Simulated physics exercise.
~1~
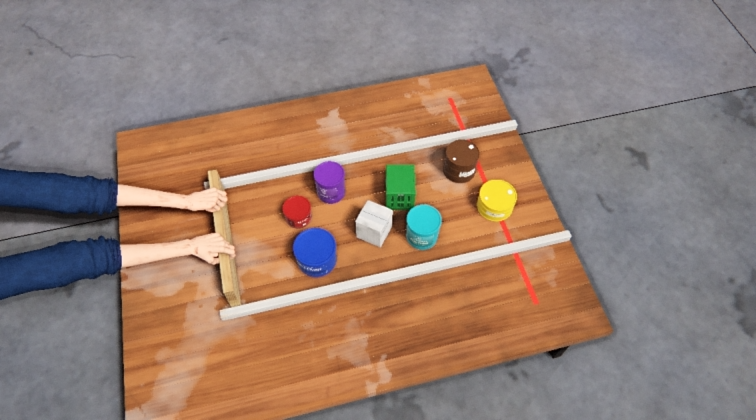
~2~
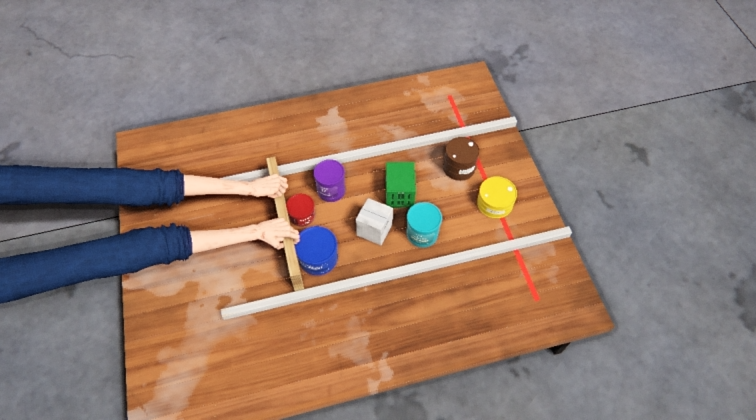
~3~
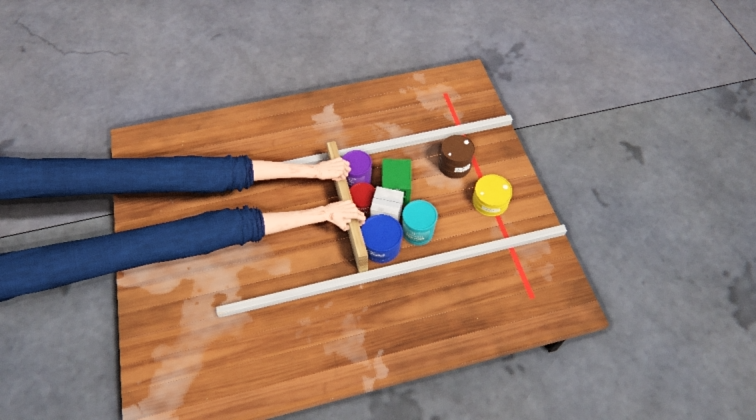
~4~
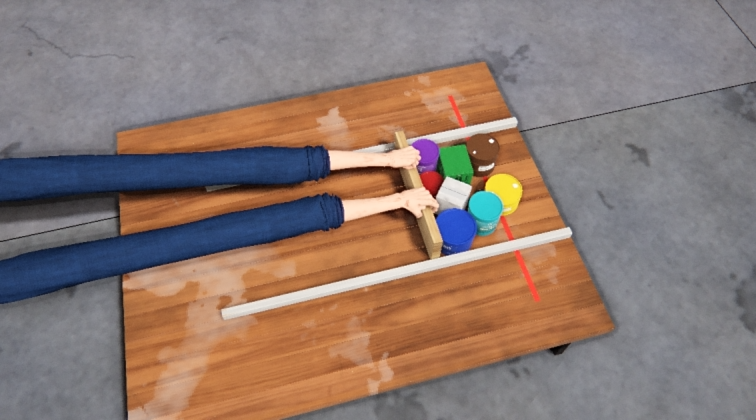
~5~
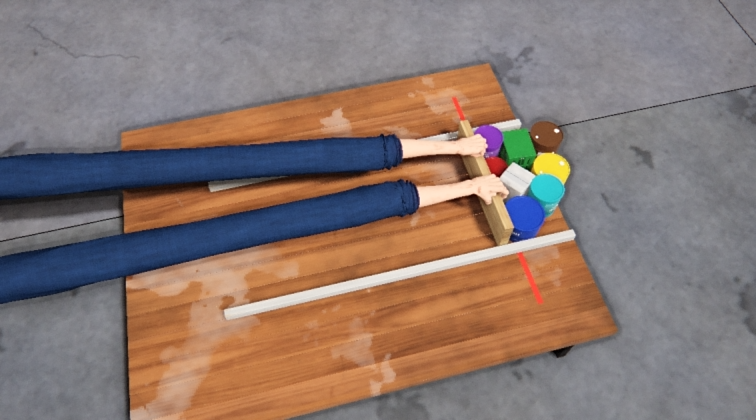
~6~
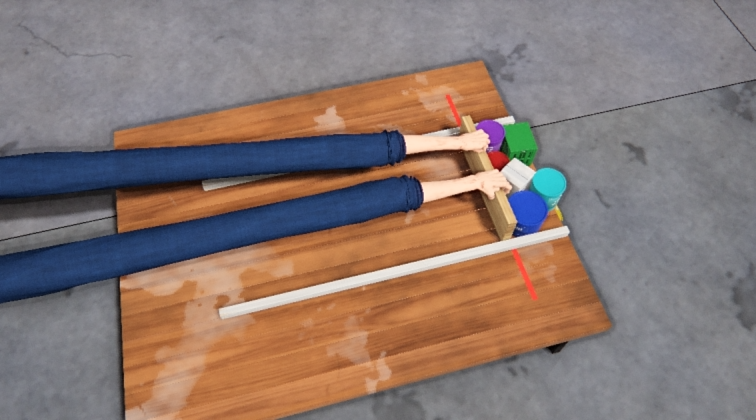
Two hands pushed a wooden plank rightward across a table between white rails, sweeping colorful pails and boxes into a bunch past a red line, until the brown and yellow containers went off the far edge and the others stayed crowded there.
